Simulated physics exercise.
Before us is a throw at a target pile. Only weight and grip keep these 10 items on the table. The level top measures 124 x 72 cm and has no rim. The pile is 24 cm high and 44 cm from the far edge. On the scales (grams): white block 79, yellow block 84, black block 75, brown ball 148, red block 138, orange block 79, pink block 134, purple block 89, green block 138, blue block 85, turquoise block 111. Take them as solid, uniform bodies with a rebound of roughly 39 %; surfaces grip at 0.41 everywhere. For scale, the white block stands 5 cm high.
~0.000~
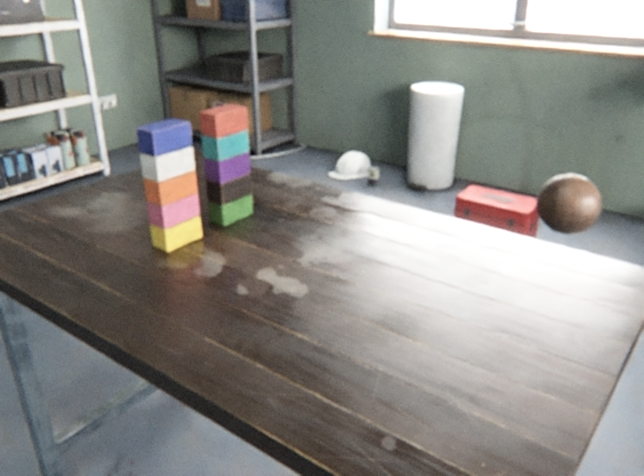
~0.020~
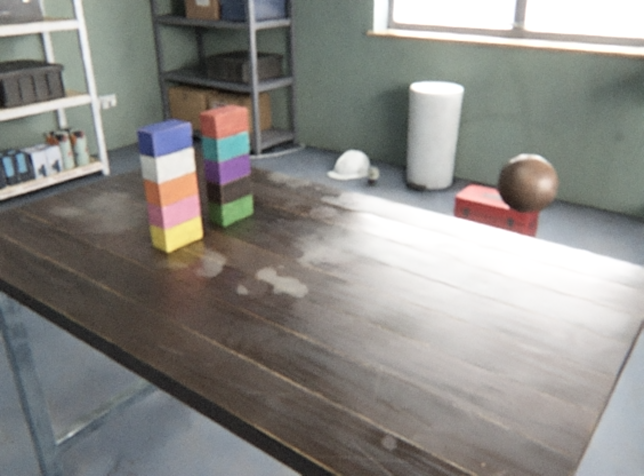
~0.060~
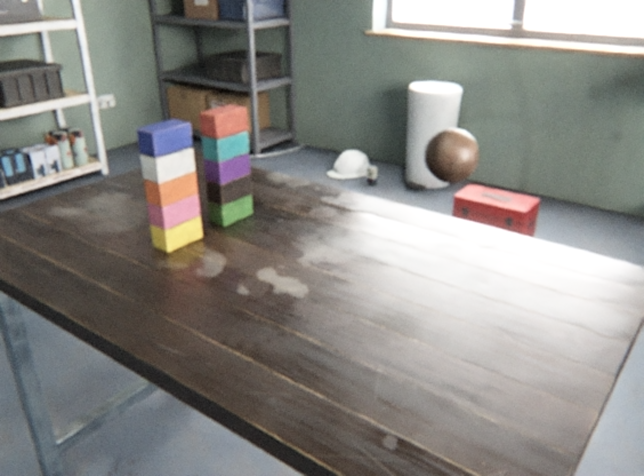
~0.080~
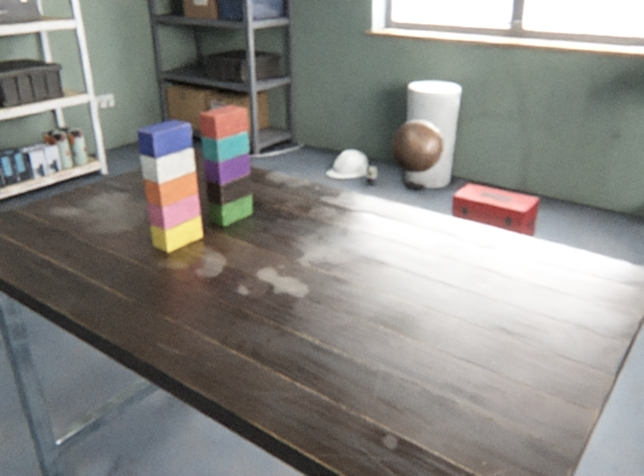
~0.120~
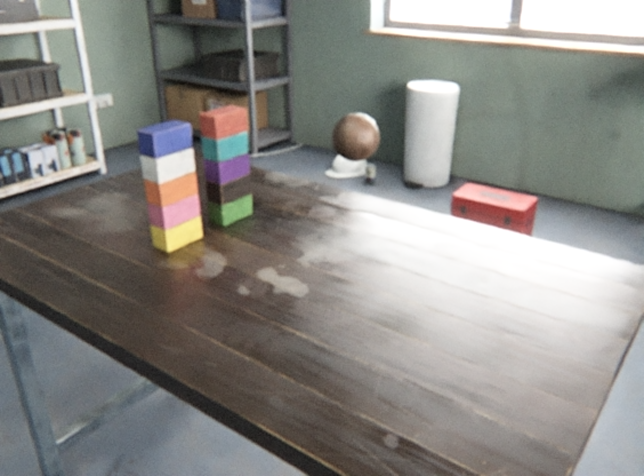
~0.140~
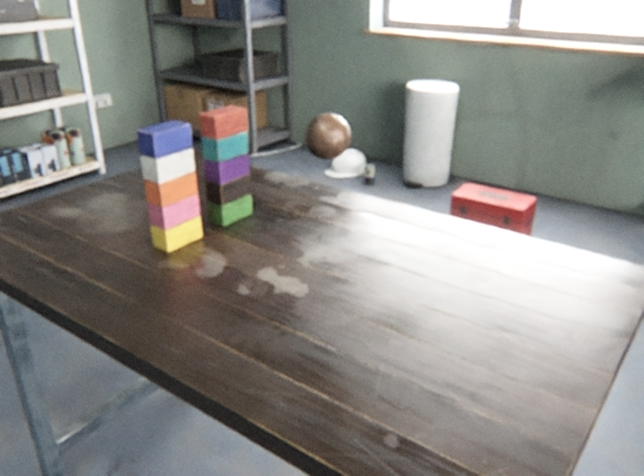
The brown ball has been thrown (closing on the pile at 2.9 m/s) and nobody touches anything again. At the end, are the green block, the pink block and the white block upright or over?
The green block keeps standing; the pink block keeps standing; the white block keeps standing.
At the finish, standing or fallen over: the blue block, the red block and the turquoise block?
The blue block keeps standing; the red block falls over; the turquoise block topples.
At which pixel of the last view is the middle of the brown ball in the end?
At about (213, 212).
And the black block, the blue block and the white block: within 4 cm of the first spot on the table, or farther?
The black block leaves its spot; the blue block holds its spot; the white block keeps its place.
Around 0.34 s, brown ball near (224, 185); black block at 49° to upright; purple block at 28° to upright; red block at 45° to upright.
Around 0.54 s, brown ball near (214, 185); green block shifted 2 cm near (225, 204); black block on its side; red block on its side.
Around 0.84 s, brown ball near (207, 201); turquoise block now off the table; green block shifted 2 cm near (226, 204); black block on its side.
Around 1.24 s, brown ball near (213, 212); green block shifted 3 cm near (227, 203); black block on its side; red block on its side.
Finally (2.0 s), off the table and tipped over, turquoise block; on their side or leaning hard on the table, black block and red block; not toppled but over 4 cm from the start, purple block; the other 6 still in place (within 4 cm). Final places as that camera would see them, green block near (227, 203), pink block near (172, 210).
